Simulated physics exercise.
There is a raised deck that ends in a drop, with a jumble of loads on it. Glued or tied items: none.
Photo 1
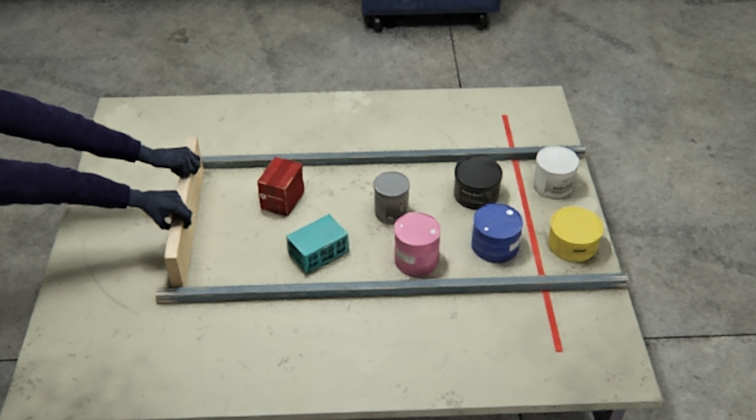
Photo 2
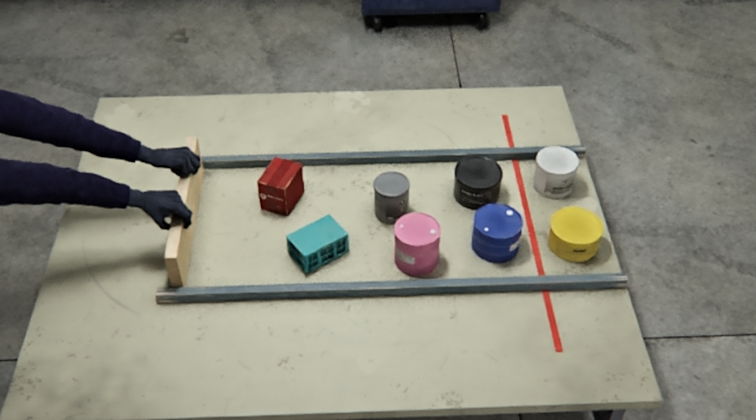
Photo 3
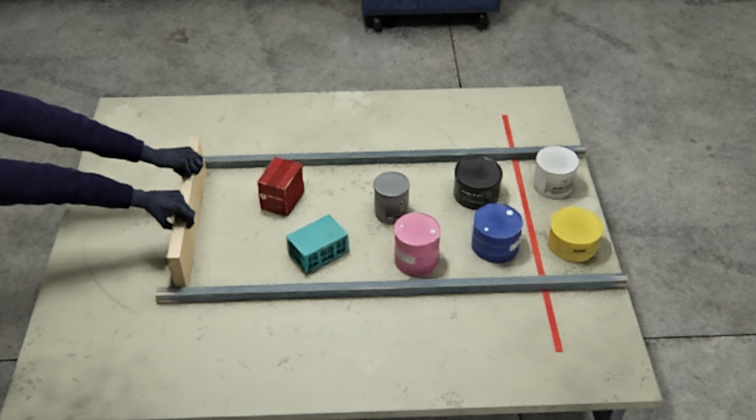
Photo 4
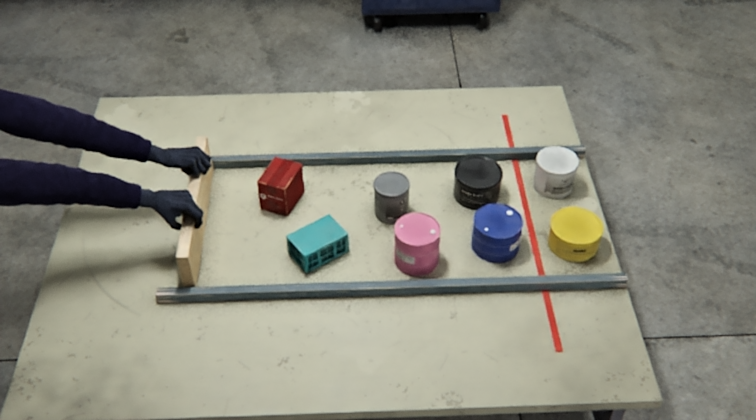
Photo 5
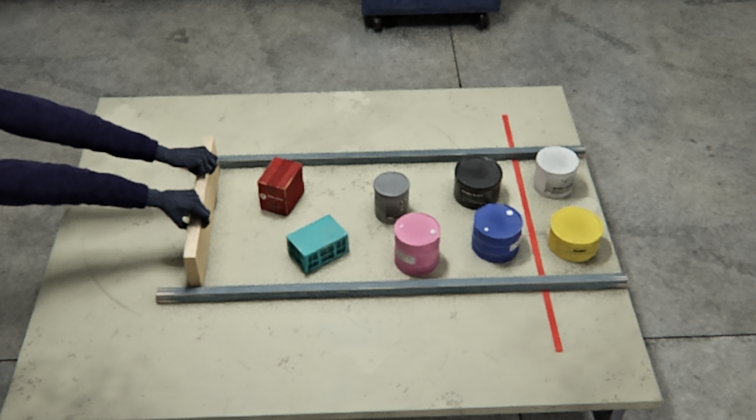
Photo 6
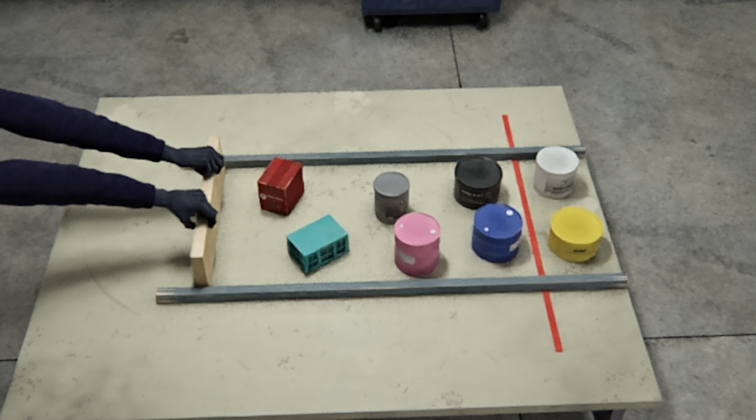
Two gloved hands slid a wooden plank slightly to the right between two metal rails on a table, while the red box, turquoise crate and colourful pails ahead of it stayed still.
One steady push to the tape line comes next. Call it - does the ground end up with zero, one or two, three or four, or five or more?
The ground ends up with one or two.
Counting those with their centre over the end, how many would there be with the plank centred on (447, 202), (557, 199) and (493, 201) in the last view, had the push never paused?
First 0, then 5, finally 0.
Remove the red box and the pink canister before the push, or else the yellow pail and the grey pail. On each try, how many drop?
Result, first then second: 1, 1.
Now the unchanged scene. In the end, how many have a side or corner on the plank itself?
In total, 3.
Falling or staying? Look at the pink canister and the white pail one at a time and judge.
At the finish the pink canister is still up there, and the white pail is gone.
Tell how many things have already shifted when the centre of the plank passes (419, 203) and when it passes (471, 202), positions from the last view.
It comes to 6 for the first spot, 8 for the other.
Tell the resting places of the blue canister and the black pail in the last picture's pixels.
First (590, 217), then (574, 169).
Soon after, none off yet; yellow pail at rest near (575, 235); white pail at rest near (555, 173); blue canister at rest near (497, 233).
By the end, the number that fall off is one or two; fallen, white pail and yellow pail.
